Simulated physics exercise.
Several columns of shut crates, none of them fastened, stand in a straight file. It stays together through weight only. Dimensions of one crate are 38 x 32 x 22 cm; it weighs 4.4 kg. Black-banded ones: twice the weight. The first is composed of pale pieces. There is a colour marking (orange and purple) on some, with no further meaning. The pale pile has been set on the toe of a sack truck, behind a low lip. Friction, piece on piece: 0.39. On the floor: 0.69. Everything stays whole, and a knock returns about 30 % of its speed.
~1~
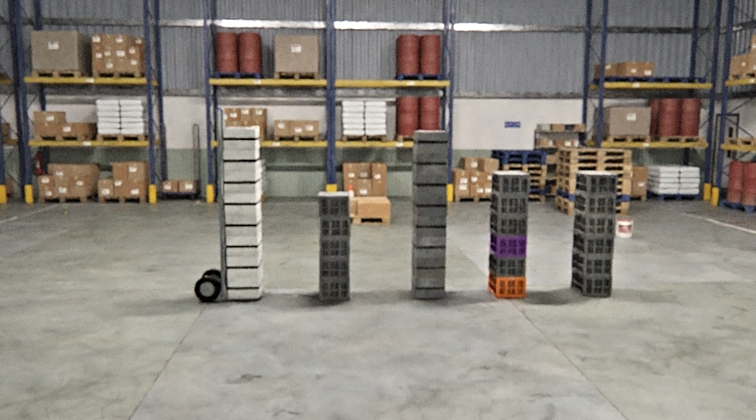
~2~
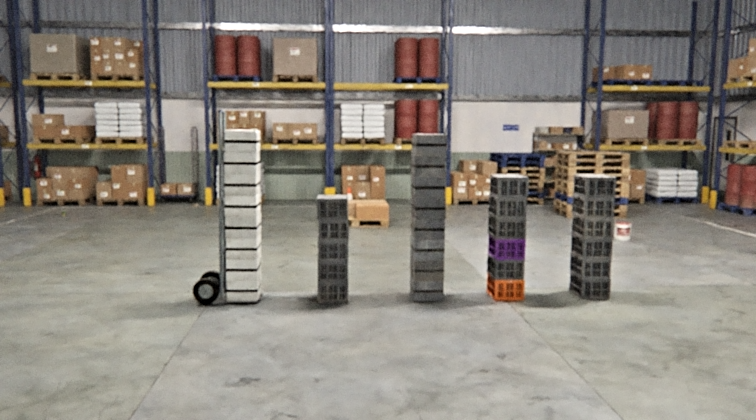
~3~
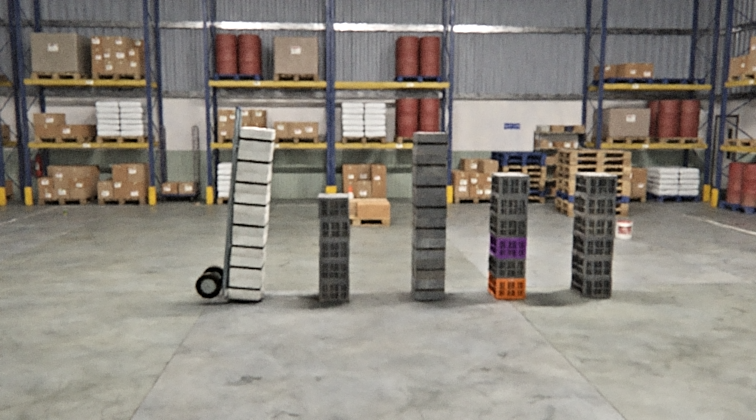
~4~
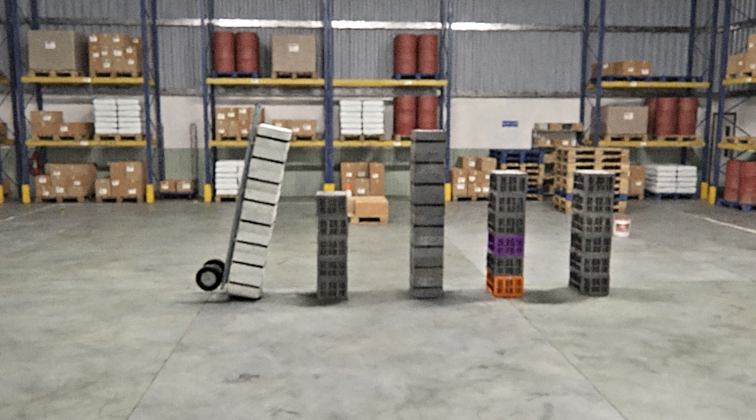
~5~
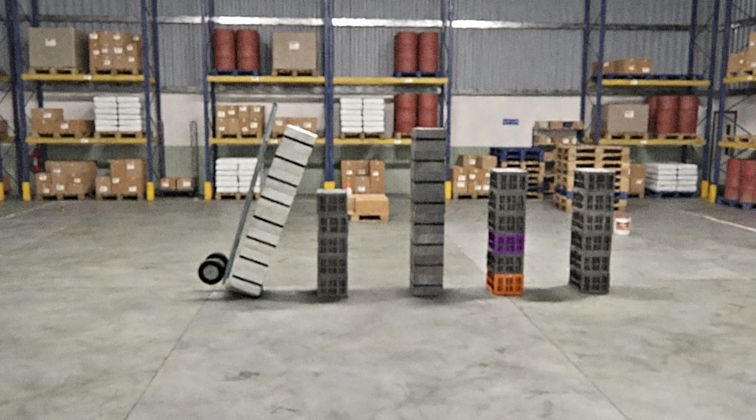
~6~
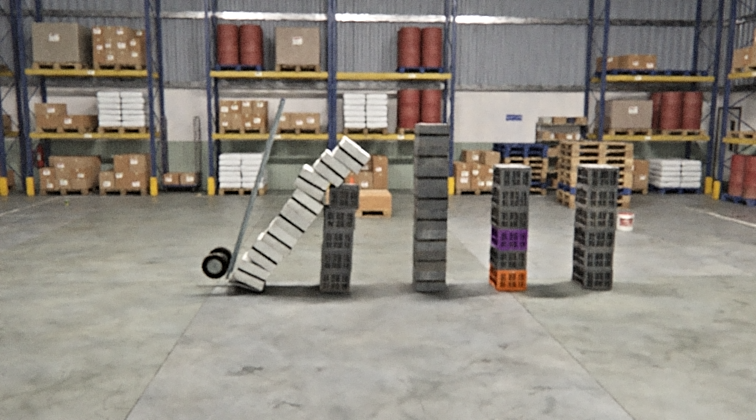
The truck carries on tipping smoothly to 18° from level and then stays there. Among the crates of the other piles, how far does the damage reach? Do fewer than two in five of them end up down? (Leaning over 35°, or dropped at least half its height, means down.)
No, more than two in five.
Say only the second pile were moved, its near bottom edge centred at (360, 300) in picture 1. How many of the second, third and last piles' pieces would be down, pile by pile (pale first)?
Per pile - second: 4, third: 8, last: 5.
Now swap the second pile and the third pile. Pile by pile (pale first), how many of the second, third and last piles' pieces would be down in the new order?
Down tally in the new order: Second = 8, third = 4, last = 6.
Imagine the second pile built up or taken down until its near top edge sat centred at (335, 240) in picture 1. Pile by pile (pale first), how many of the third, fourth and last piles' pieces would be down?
Pile by pile that makes third 0, fourth 0, last 0.
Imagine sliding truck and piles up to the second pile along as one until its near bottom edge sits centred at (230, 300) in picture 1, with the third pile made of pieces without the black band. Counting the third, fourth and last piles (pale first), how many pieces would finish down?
Down by pile: Third 0, fourth 0, last 0.
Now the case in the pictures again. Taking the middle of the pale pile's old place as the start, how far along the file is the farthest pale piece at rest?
Something like 230 cm along the file.
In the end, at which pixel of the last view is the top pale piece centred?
(464, 243).
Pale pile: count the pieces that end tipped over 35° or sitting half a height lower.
In total, 7 of the pale pieces.
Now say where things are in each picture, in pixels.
In the first frame (pixels give the middle of a visible side), truck frame (219, 148) 0° forward; orange crate (511, 287); purple crate (512, 247); none of the others has stirred.
Truck frame (220, 150) 1° forward; purple crate (511, 250), in the second frame.
Truck frame (234, 147) 6° forward, top of the pale pile leaning 6°; purple crate (512, 248); none of the others has stirred, in the third frame.
Truck frame (250, 143) 12° forward, top of the pale pile leaning 12°; purple crate (510, 246); none of the others has stirred, in the fourth frame.
Truck frame (264, 141) 17° forward, top of the pale pile leaning 21°; purple crate (510, 244); none of the others has stirred, in the fifth frame.
Truck frame (271, 137) 18° forward, top of the pale pile leaning 38°; purple crate (513, 240); orange crate (512, 280); movement in 3 of them, in the sixth frame.
Then, 0.52 s past the last view, 8 of the pale pile down; none of the 25 other crates down, 10 disturbed.
Then, 1.60 s past the last view, 7 of the pale pile down; 11 of the 25 other crates down; purple crate 18° from how it stood; orange crate 18° from how it stood.
Then, 2.48 s past the last view, 7 of the pale pile down; 22 of the 25 other crates down; orange crate 43° from how it stood; purple crate 40° from how it stood, 24 cm lower.
In the end, 7 of the pale pile down; 23 of the 25 other crates down; orange crate 43° from how it stood; purple crate 40° from how it stood, 24 cm lower. That is 92 per cent. From the last view, middles, orange crate near (518, 269), purple crate near (576, 258).
